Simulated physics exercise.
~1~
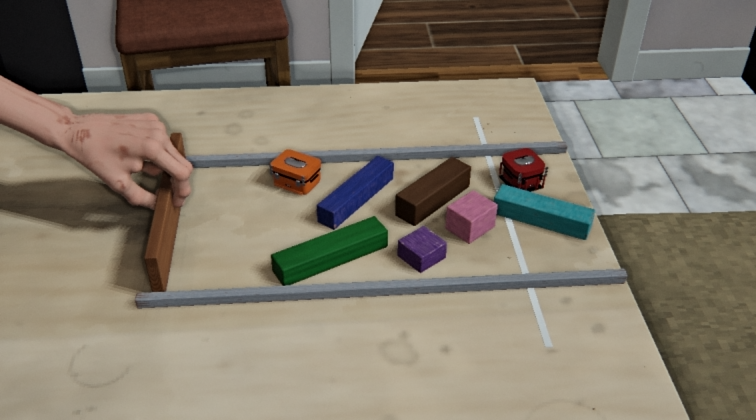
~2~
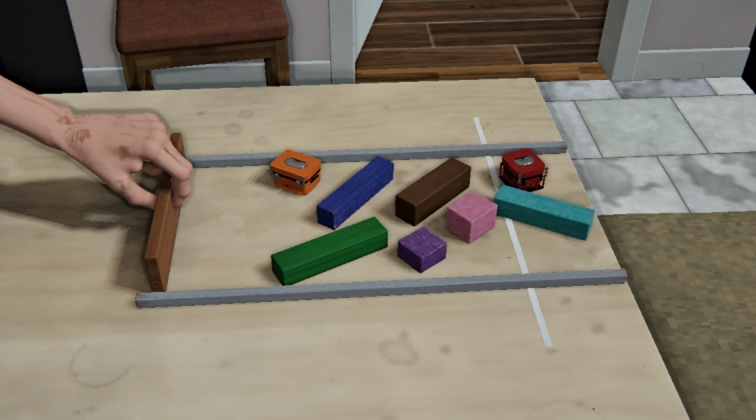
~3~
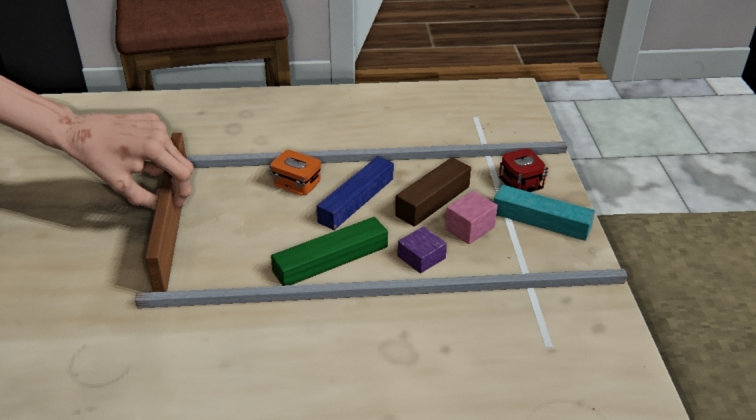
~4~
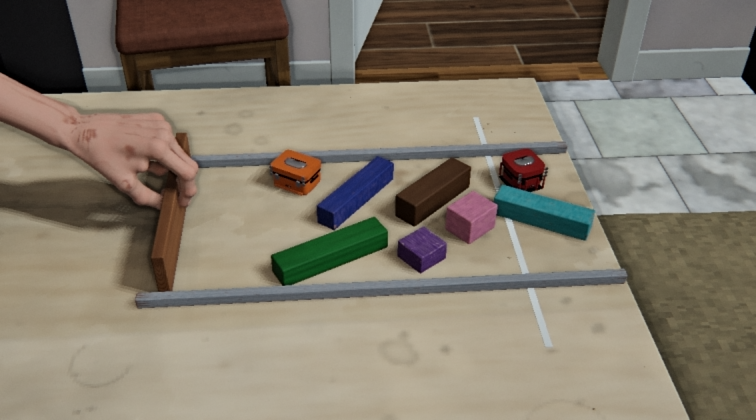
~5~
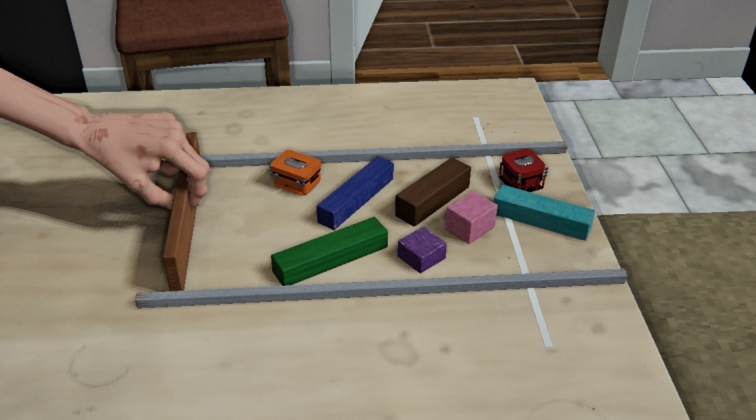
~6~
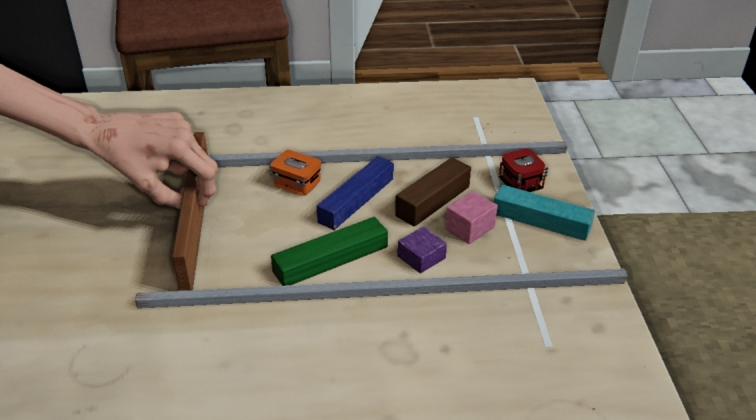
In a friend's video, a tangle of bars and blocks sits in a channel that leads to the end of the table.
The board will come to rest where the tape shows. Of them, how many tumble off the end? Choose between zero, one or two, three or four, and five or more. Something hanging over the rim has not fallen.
The count is one or two.
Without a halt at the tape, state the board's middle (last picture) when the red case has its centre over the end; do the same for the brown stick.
Around (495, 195), then around (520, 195).
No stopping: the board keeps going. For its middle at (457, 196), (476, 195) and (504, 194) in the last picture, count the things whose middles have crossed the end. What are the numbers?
0; 0; 2.
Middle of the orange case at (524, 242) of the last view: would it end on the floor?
Lab note: Started there, it remains on top.
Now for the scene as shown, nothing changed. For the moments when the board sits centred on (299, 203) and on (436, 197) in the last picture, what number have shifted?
Tally: First 2; then 8.
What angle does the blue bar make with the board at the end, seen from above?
Angle: Roughly 30 degrees.
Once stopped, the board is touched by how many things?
The count in contact is 3.
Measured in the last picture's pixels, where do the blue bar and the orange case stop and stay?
You'll find the blue bar at roughly (536, 187) and the orange case at roughly (518, 159).
Early on, none off yet; turquoise bar at rest near (543, 212); red case at rest near (522, 172); pink block at rest near (471, 217).
Finally, the number that fall off is one or two; lost, red case and turquoise bar.
